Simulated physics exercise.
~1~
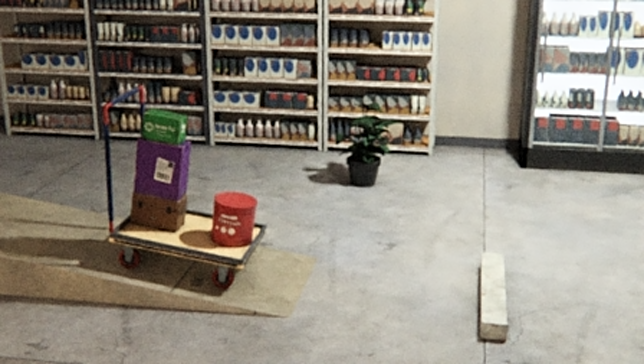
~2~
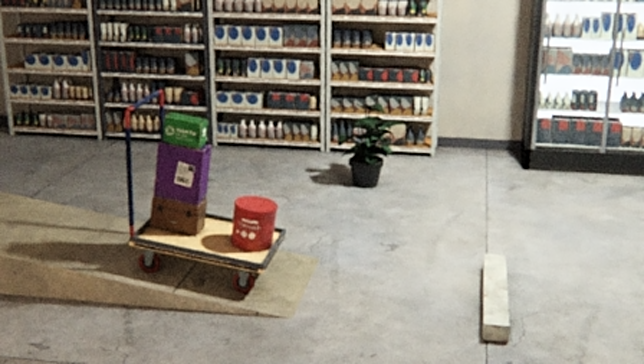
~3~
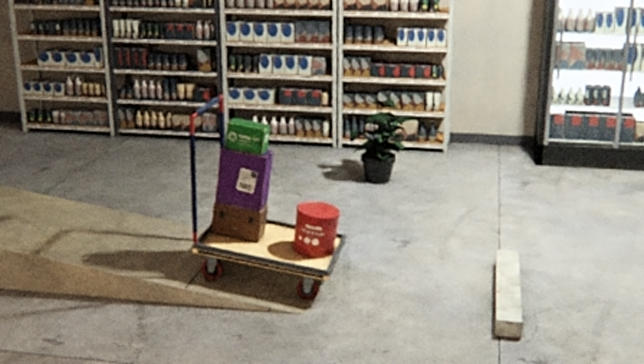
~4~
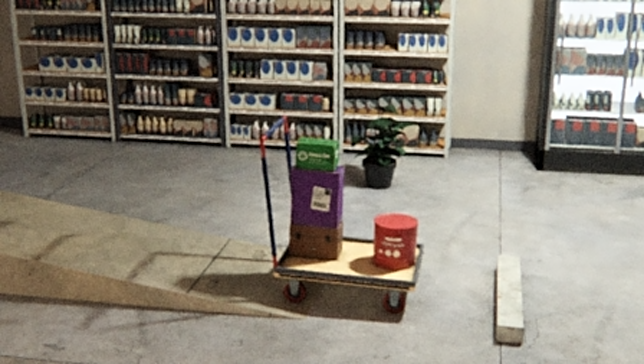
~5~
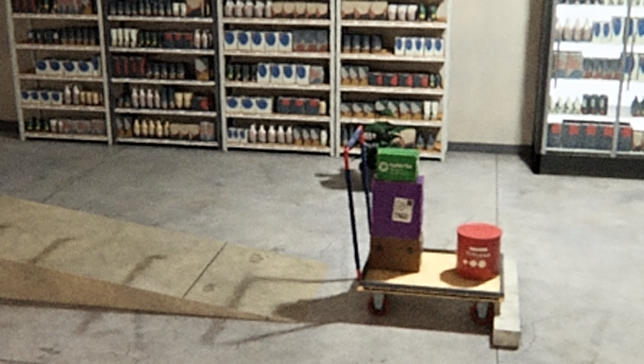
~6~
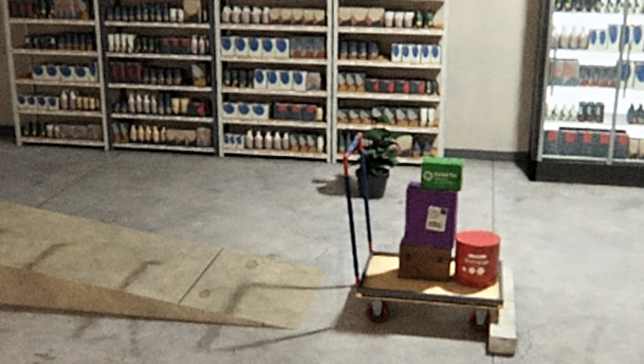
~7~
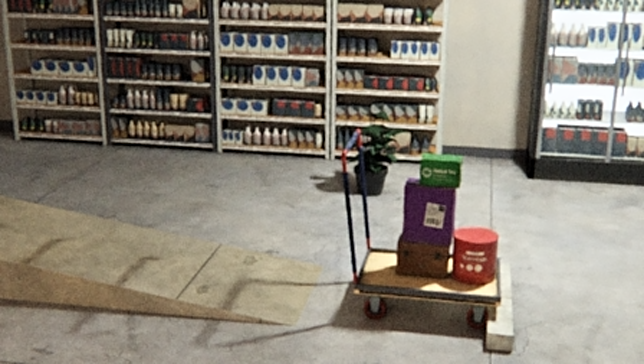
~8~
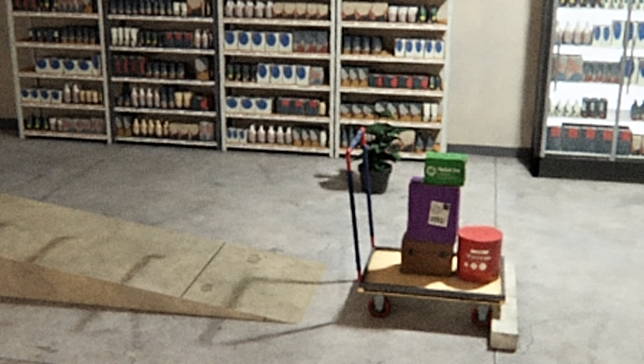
In this clip, a flat trolley carrying a brown toolbox, a purple box, a green parcel and a red pail rolls right off a ramp and stops against a kerb, where the stacked items slide slightly toward the pail and stay upright on the deck.
